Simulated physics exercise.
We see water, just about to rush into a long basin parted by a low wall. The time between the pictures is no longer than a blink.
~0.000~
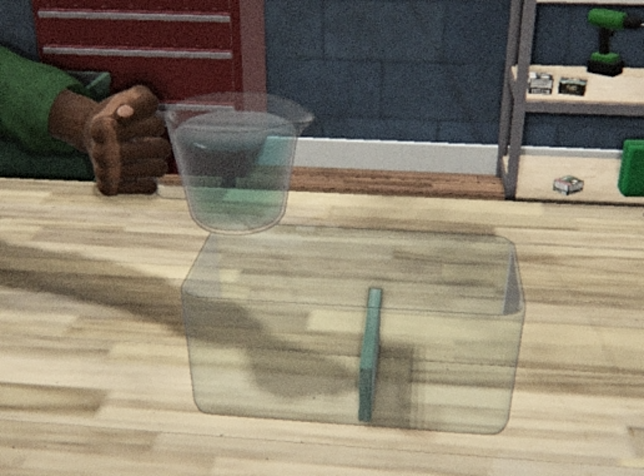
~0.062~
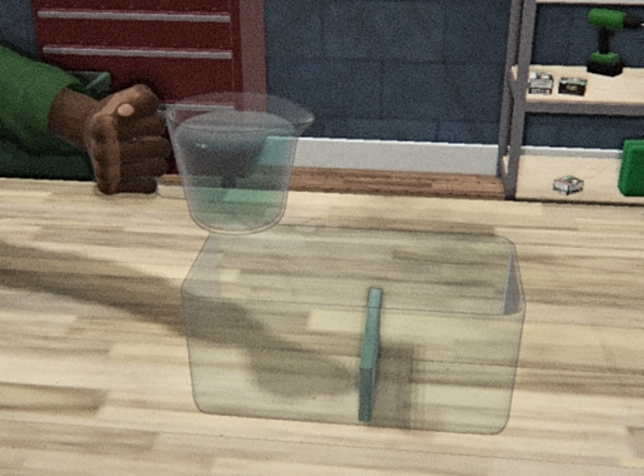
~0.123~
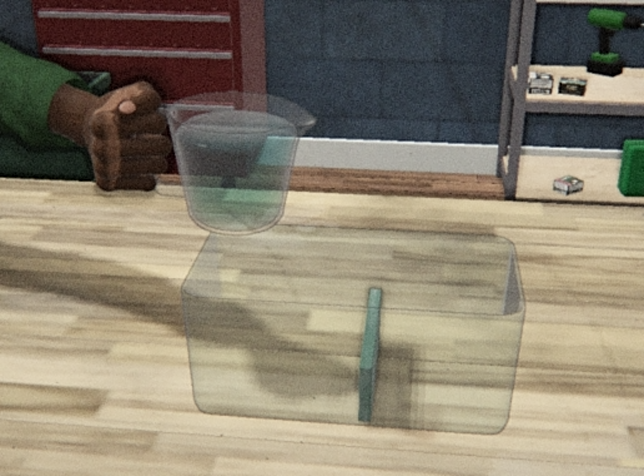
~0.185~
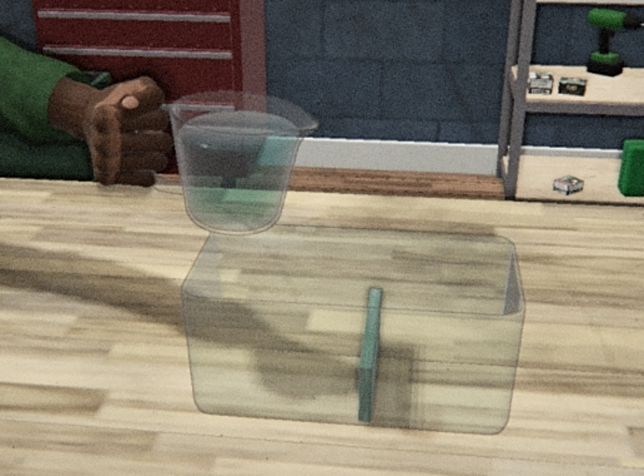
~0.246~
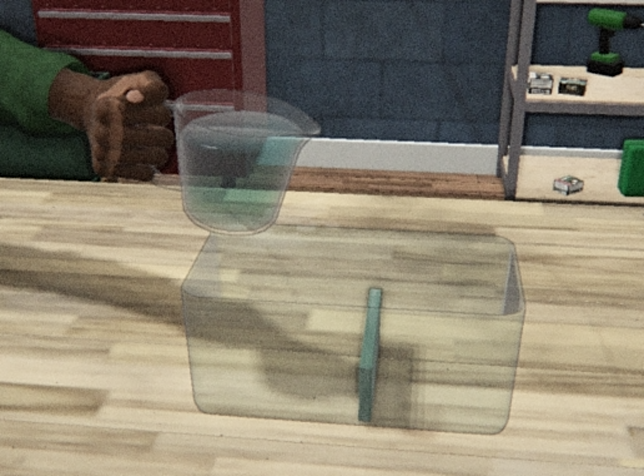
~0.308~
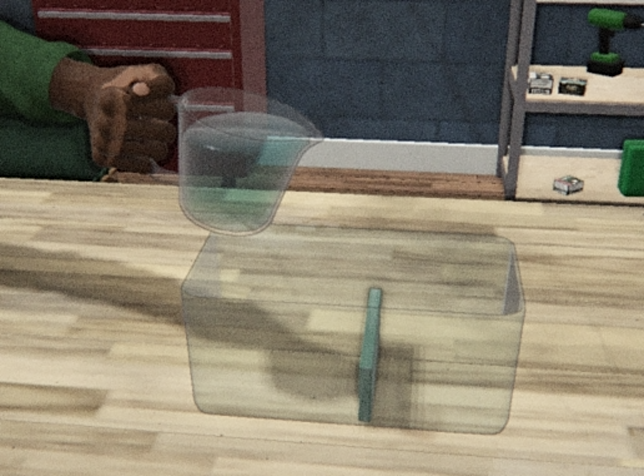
In a workshop, a clear cup of water hangs over a wooden surface above a long transparent basin with a low teal divider, then gradually tilts to the right while a hand at left opens slightly and curls again.
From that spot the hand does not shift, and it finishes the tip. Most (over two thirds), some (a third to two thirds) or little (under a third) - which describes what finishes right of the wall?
Some.
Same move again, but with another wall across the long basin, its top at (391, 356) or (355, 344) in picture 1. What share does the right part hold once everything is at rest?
Case 1: 35 %; case 2: 80 %.
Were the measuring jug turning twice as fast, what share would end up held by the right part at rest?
Close to 30 per cent.
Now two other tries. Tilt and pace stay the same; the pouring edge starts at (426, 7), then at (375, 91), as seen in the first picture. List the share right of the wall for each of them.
In order, some 85 and 95 percent.
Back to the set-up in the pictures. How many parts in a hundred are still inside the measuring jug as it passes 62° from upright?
Some 70 in a hundred has yet to spill out.
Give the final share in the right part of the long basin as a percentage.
Near 50 in a hundred.
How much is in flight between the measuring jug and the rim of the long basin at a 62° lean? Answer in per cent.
I'd say some 15 per cent.
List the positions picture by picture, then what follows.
The first frame shows tilt 0°; pouring edge (314, 117); surface from (177, 123) to (298, 130); the long basin's rim runs from (199, 258) to (518, 275); the wall's top is at (371, 327).
The second frame shows tilt 1°; pouring edge (314, 118); surface from (178, 124) to (298, 130).
The third frame shows tilt 2°; pouring edge (316, 120); surface from (179, 123) to (298, 130).
The fourth frame shows tilt 5°; pouring edge (318, 124); surface from (182, 124) to (301, 132).
The fifth frame shows tilt 9°; pouring edge (321, 130); surface from (183, 126) to (306, 132).
The sixth frame shows tilt 14°; pouring edge (324, 138); surface from (186, 126) to (313, 134).
A moment on, the measuring jug is tipped part way and 70 per cent is still to pour, 2 is left of the wall and 12 right of it.
Next, the measuring jug is tipped on its side and 20 per cent is still to pour, 22 is left of the wall and 49 right of it.
Then the measuring jug is tipped on its side and 2 per cent is still to pour, 45 is left of the wall and 52 right of it.
Later the measuring jug is tipped on its side and 0 per cent is still to pour, 47 is left of the wall and 52 right of it.
In the end 47 per cent lies left of the wall, 52 right of it and 0 outside.
